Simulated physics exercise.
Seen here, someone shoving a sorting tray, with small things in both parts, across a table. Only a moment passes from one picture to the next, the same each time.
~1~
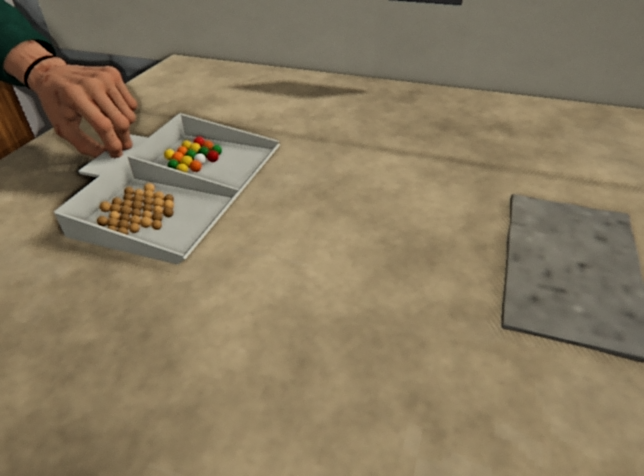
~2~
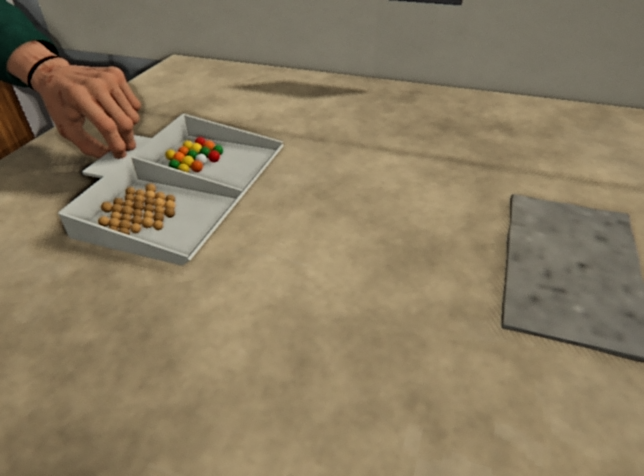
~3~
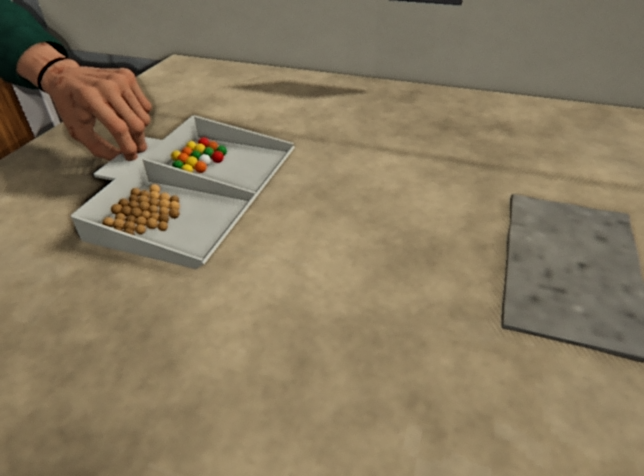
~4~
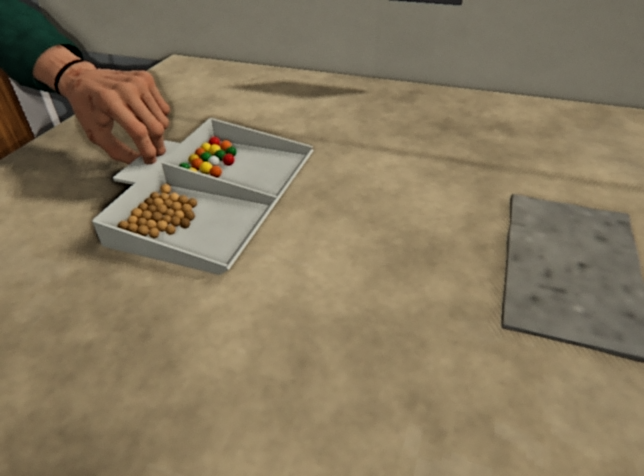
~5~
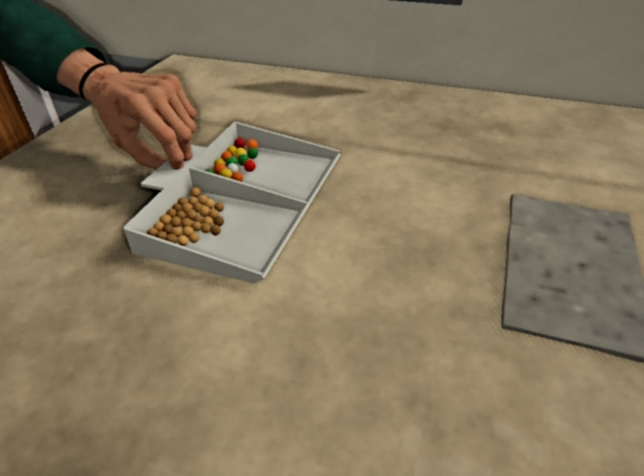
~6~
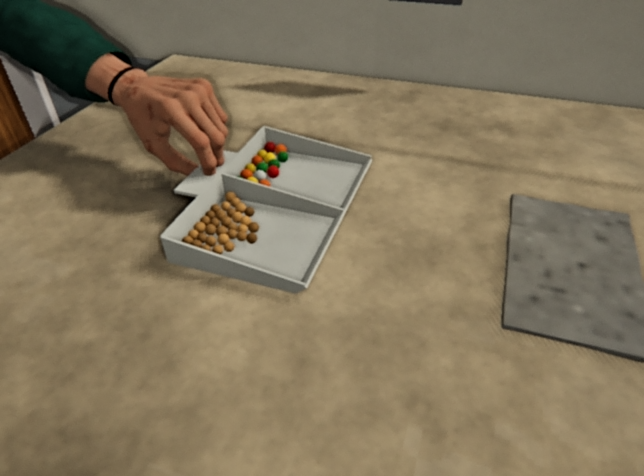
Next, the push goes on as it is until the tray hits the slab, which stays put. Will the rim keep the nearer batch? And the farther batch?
Here the nearer batch throws some past the low edge, and the farther batch throws some past the low edge.
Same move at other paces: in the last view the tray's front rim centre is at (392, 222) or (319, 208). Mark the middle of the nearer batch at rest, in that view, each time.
One: (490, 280). Two: (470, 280).
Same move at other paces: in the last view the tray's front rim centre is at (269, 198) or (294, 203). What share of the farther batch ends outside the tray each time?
First some 0, then 0 per cent.
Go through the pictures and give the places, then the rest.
The first frame shows front rim at (239, 193), at rest; slab at (577, 299); nearer batch at (136, 214), some round wooden beads; farther batch at (191, 155), a few gumballs.
The second frame shows front rim at (243, 193), hardly any of the way covered; farther batch at (192, 156).
The third frame shows front rim at (256, 196), a small part of the way covered; nearer batch at (144, 207).
The fourth frame shows front rim at (277, 200), about a quarter of the way covered; farther batch at (206, 158).
The fifth frame shows front rim at (308, 206), about a quarter of the way covered; nearer batch at (186, 224).
The sixth frame shows front rim at (344, 213), about half of the way covered; slab at (577, 299); nearer batch at (222, 232); farther batch at (262, 168).
Then, 0.11 s past the last view, tray still sliding, front rim near (420, 228); nearer batch all inside; farther batch all inside.
Then, 0.32 s past the last view, tray stopped at the slab; nearer batch all inside, moved towards the front rim; farther batch all inside, moved towards the front rim.
Then, 0.53 s past the last view, tray stopped at the slab; nearer batch a small part out of the tray; farther batch about half out of the tray.
Finally, tray stopped at the slab; nearer batch a small part out of the tray; farther batch about half out of the tray.
